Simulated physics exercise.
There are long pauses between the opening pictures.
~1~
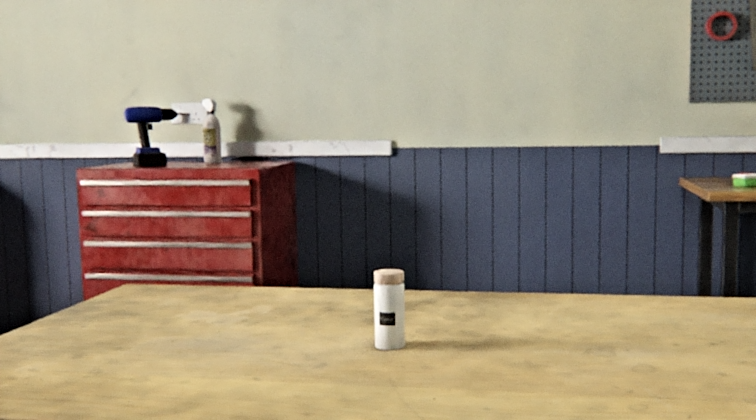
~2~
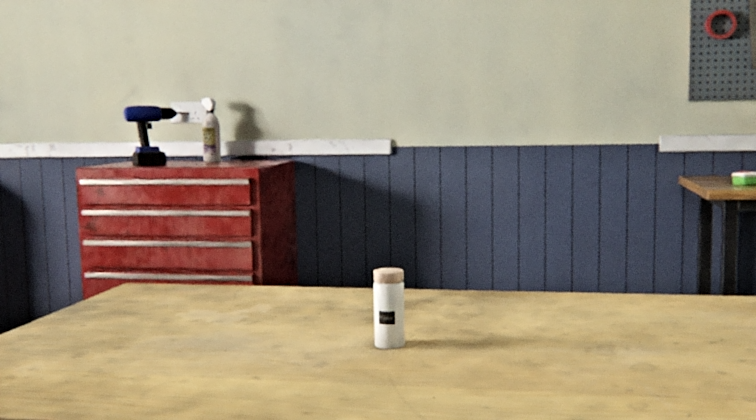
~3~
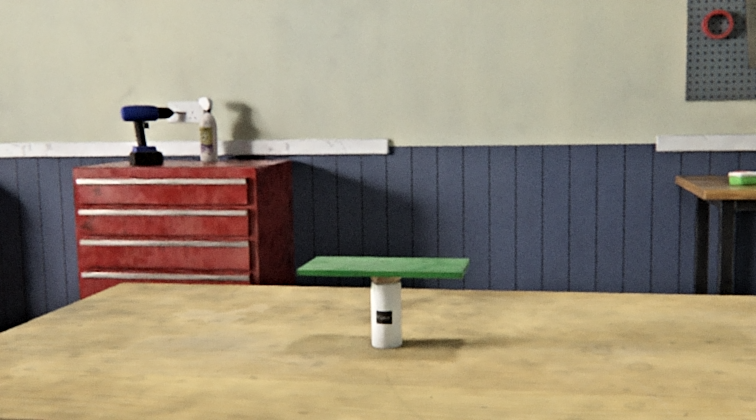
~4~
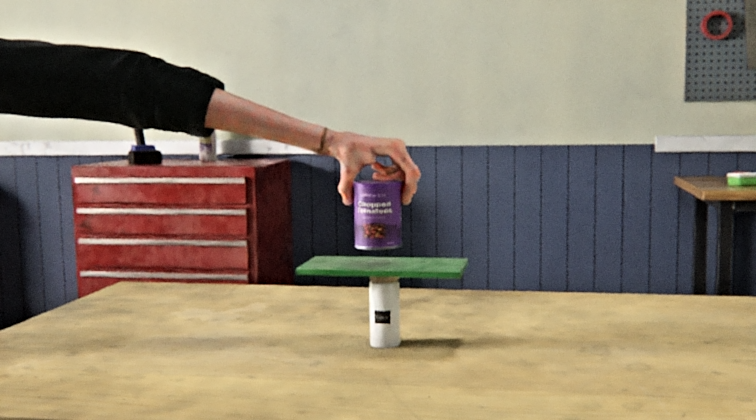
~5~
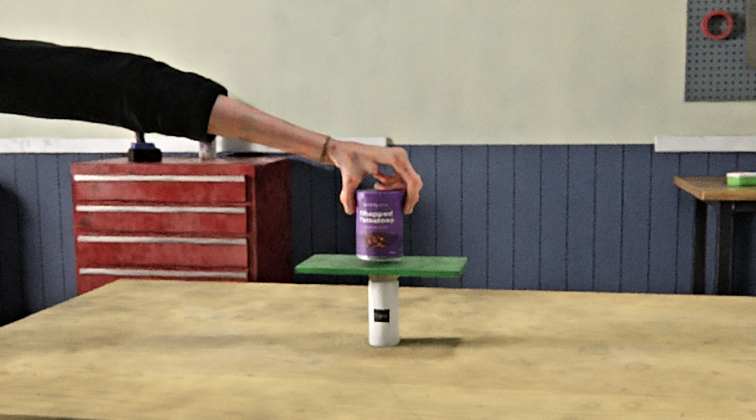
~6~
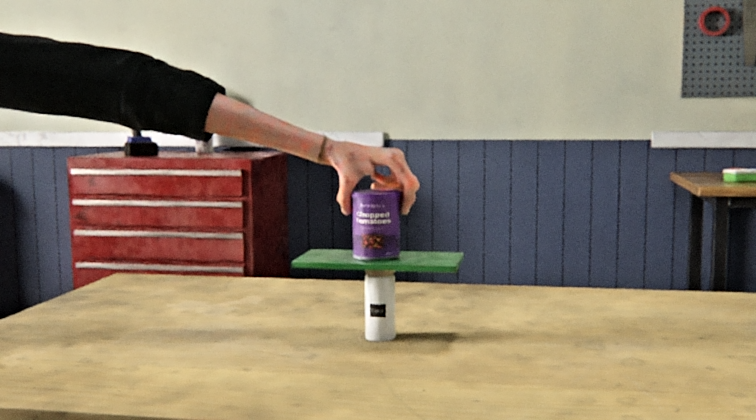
The clip shows a white shaker on a wooden table, then a green board lying across its top. A hand reaching in from the left lowers a purple tin onto the board and keeps hold of it.
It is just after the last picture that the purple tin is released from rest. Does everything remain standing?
Yes. Oh, it remains standing just fine.
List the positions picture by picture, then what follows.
In the first frame, the last thing is not in view yet; white shaker (389, 309).
In the second frame, the last thing is not in view yet; white shaker (389, 308).
In the third frame, the last thing is not in view yet; white shaker (386, 308).
The fourth frame shows on its way; purple tin (378, 214); white shaker (385, 307).
The fifth frame shows on its way; purple tin (380, 224); white shaker (384, 306).
The sixth frame shows set down, still held; purple tin (376, 224); white shaker (380, 301).
Then, 0.80 s past the last view, nothing moves.
Then, 1.70 s past the last view, purple tin resting near (376, 225).
Finally, all 3 still in place. Final places as the last picture's camera would see them, purple tin near (376, 225). The stack keeps its balance.
